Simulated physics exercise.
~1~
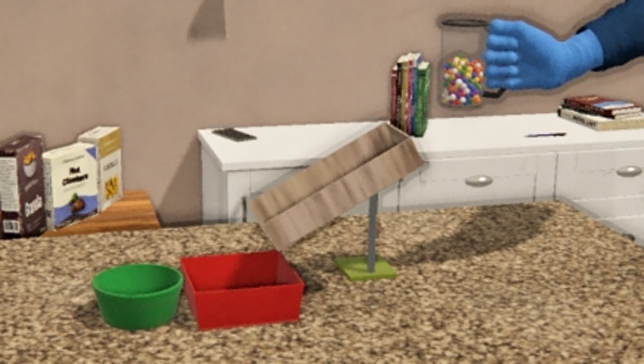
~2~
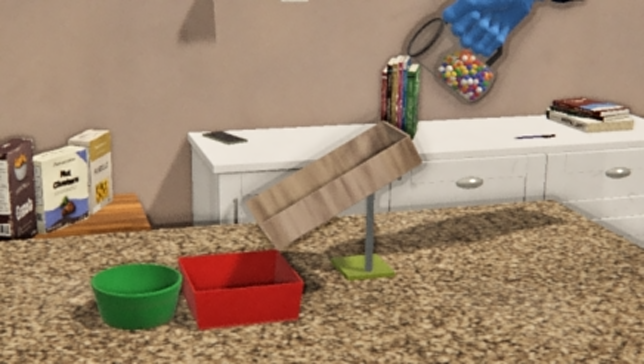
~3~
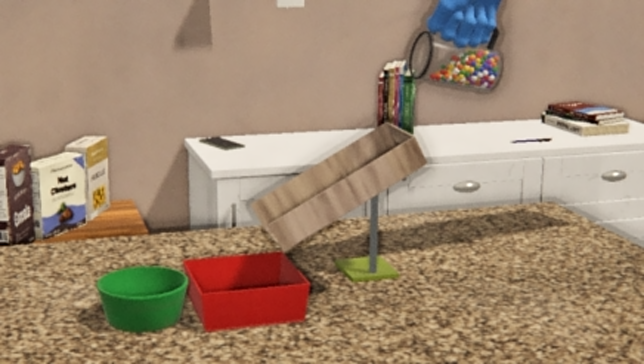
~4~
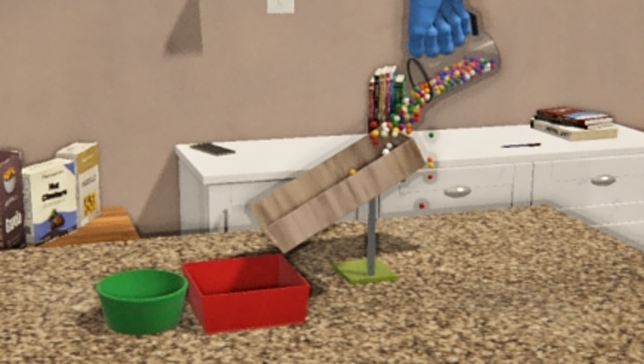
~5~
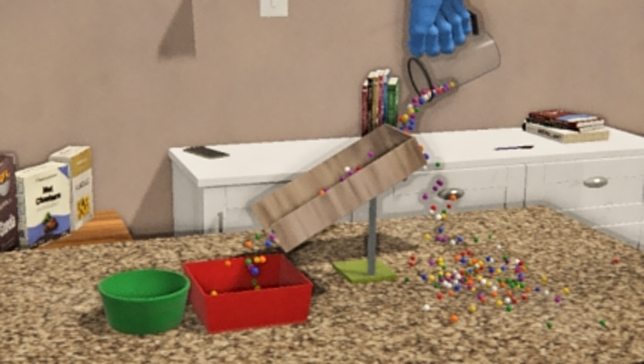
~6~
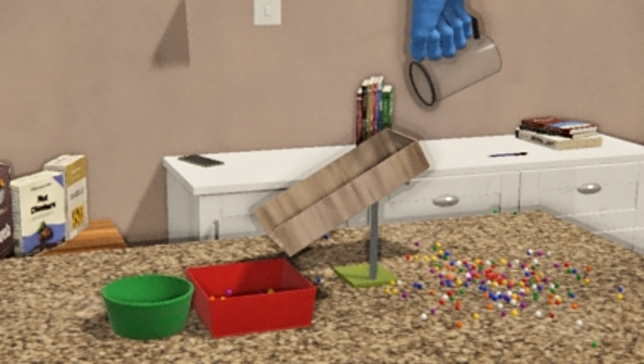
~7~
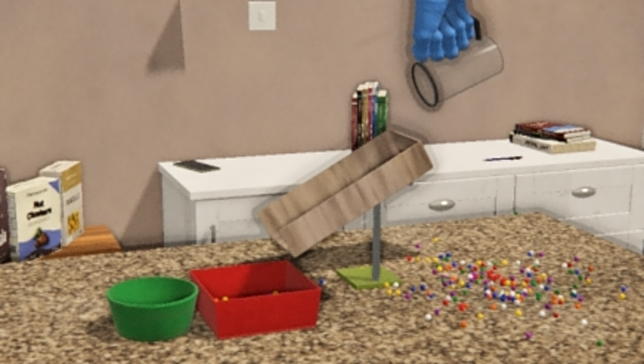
A blue-gloved hand holds a clear cup of colourful beads above a speckled counter, seen from the front as the view drifts slightly sideways. A tilted wooden chute on a stand slopes down leftward toward a red tin, with a green dish farther left and white cabinets, books and boxes behind. The hand tips the cup until beads pour toward the chute's upper end. Some roll down into the red tin, while many spill past the right side and scatter across the counter. Finally the cup and chute are empty, most beads lie outside, and the green dish has none.
